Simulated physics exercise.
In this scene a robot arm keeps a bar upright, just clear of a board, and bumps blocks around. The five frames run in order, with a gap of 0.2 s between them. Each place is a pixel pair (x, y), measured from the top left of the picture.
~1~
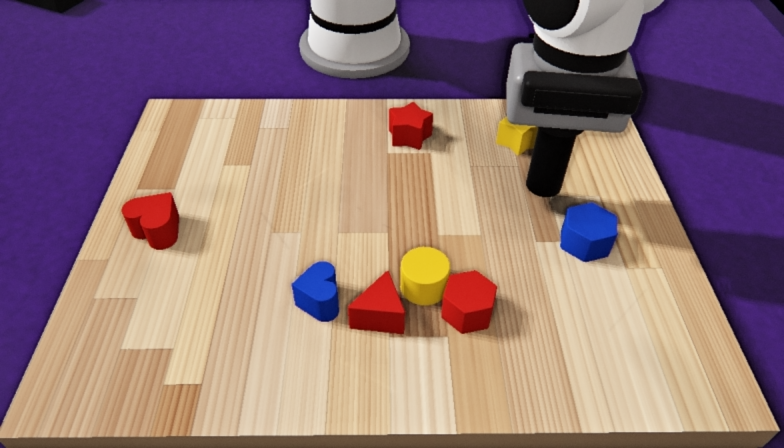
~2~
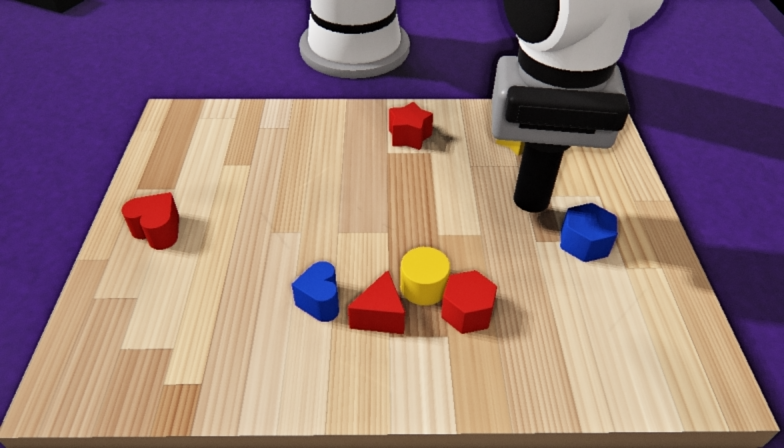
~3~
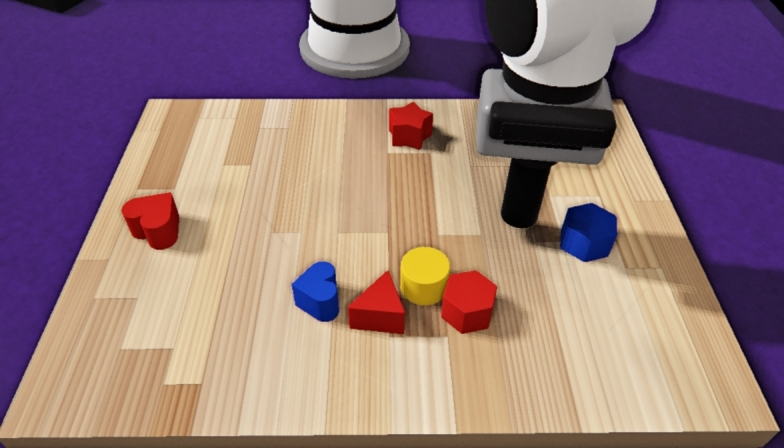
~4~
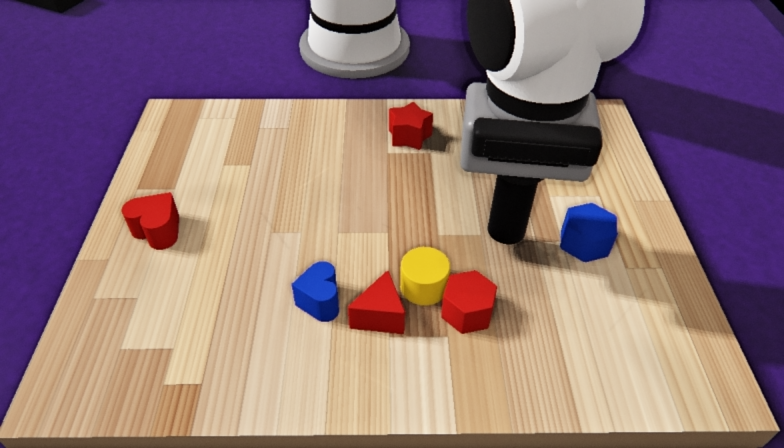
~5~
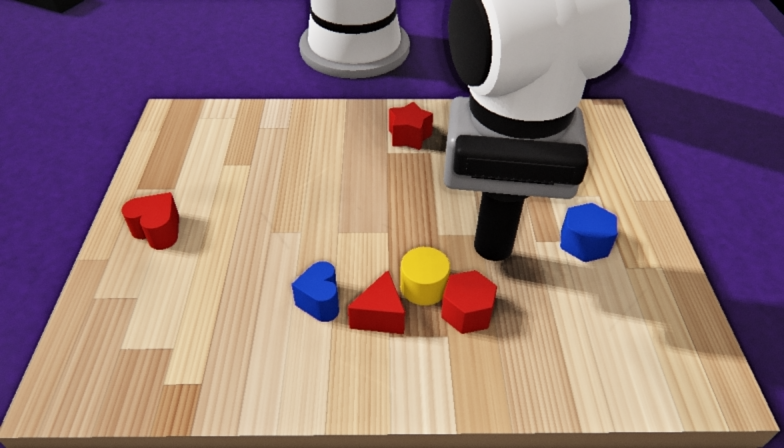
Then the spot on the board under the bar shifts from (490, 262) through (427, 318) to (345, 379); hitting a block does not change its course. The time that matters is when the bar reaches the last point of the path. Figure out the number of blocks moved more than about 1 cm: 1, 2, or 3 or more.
Moved: 3 or more.
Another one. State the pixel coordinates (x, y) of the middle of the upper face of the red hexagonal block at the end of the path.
Around (453, 335).
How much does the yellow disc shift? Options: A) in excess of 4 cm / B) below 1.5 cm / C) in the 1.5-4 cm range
C (in the 1.5-4 cm range)
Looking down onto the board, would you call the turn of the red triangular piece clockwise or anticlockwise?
My answer: Anticlockwise.
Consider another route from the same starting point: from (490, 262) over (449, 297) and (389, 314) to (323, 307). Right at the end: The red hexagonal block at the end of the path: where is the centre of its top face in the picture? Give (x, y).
Final place: (453, 320).
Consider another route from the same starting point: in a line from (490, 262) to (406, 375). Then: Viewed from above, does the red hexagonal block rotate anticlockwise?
My answer is yes.
The first path, step by step. One third of the way, bar at (450, 286); red triangular piece at (376, 295), turned 15° anticlockwise; yellow disc at (406, 270); red hexagonal block at (460, 318), turned 35° anticlockwise.
Two thirds of the way, bar at (402, 324); red triangular piece at (363, 297), turned 45° anticlockwise; yellow disc at (394, 272); red hexagonal block at (453, 335), turned 90° anticlockwise.
At the end, bar at (344, 365); blue heart still; red triangular piece at (363, 297), turned 45° anticlockwise; yellow disc at (394, 272); red hexagonal block at (453, 335), turned 90° anticlockwise.
